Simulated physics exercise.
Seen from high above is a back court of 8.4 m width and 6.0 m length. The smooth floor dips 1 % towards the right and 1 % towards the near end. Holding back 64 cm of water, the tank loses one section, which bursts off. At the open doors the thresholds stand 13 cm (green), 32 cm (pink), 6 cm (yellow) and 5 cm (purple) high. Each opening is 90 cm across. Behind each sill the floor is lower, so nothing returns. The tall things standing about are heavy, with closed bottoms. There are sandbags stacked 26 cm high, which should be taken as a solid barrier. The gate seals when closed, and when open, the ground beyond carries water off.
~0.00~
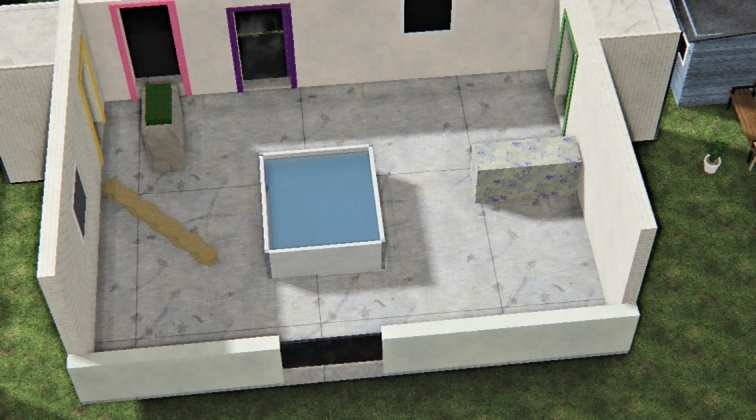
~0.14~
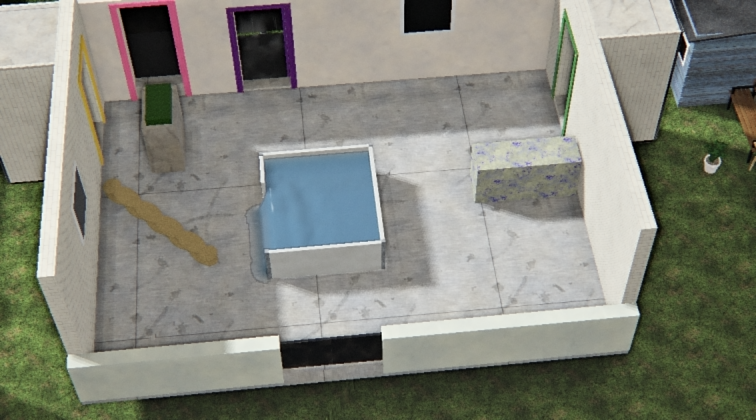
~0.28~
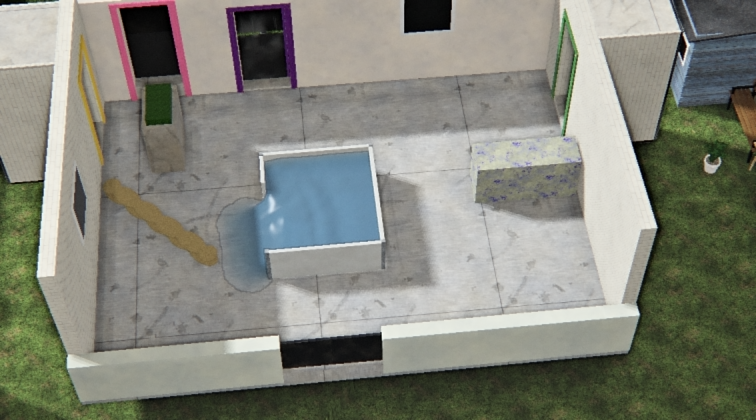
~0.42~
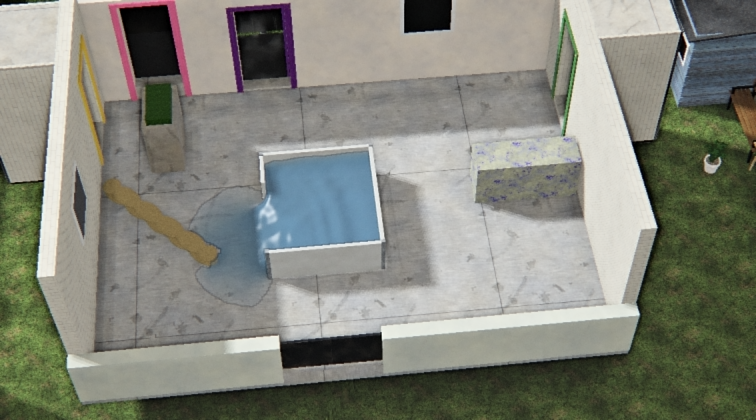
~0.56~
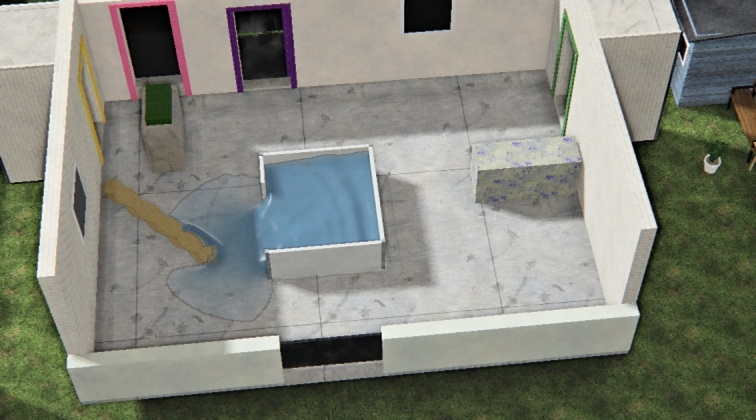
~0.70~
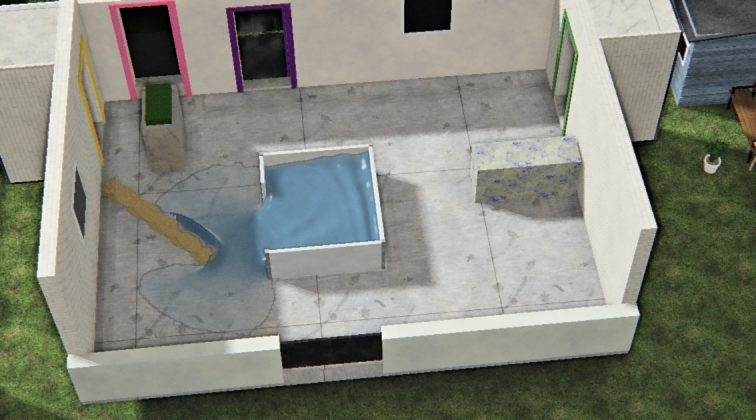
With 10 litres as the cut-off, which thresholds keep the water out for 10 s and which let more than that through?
The green door lets in less than the limit; the pink door lets in less than the limit; the yellow door lets in more than the limit; the purple door lets in more than the limit.
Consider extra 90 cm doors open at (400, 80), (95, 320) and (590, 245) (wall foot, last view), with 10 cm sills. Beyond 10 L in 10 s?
Well, the first is on the low side, the second is on the high side, and the third is on the low side.
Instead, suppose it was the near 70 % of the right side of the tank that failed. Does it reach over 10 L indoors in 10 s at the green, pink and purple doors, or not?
Here's how it goes: Green falls short, pink falls short, purple falls short.
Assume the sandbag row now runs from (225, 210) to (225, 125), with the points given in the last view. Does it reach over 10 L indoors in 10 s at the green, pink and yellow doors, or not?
Against that limit: Green below, pink under, yellow above.
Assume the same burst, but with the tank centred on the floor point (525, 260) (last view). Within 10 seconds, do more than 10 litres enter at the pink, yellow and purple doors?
Lab note: Vs limit, pink door limit held; yellow door limit held; purple door limit held.
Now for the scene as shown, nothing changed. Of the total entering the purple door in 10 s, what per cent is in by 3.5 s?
Roughly 10%.
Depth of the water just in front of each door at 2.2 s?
You'd see green at 0 cm, pink at 0 cm, yellow at 14 cm and purple at 0 cm.
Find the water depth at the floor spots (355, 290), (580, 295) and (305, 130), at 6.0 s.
3, 0 and 4 cm, respectively.
After 1.4 s water covers 20 % of the floor and is deepest (40 cm) near (227, 255); green door not reached, pink door not reached, yellow door not reached, purple door not reached.
After 2.2 s water covers 30 % of the floor and is deepest (38 cm) near (105, 376); green door not reached, pink door not reached, yellow door 14 cm at the sill, 21 L in, purple door not reached.
After 3.5 s water covers 40 % of the floor and is deepest (23 cm) near (105, 115); green door not reached, pink door 12 cm at the sill, 0 L in, yellow door 11 cm at the sill, 56 L in, purple door 8 cm at the sill, 2 L in.
After 6.0 s water covers 70 % of the floor and is deepest (16 cm) near (119, 290); green door not reached, pink door 9 cm at the sill, 0 L in, yellow door 8 cm at the sill, 78 L in, purple door 8 cm at the sill, 18 L in.
After 10.0 s water covers 90 % of the floor and is deepest (12 cm) near (607, 332); green door 10 cm at the sill, 0 L in, pink door 4 cm at the sill, 0 L in, yellow door 4 cm at the sill, 85 L in, purple door 2 cm at the sill, 25 L in.
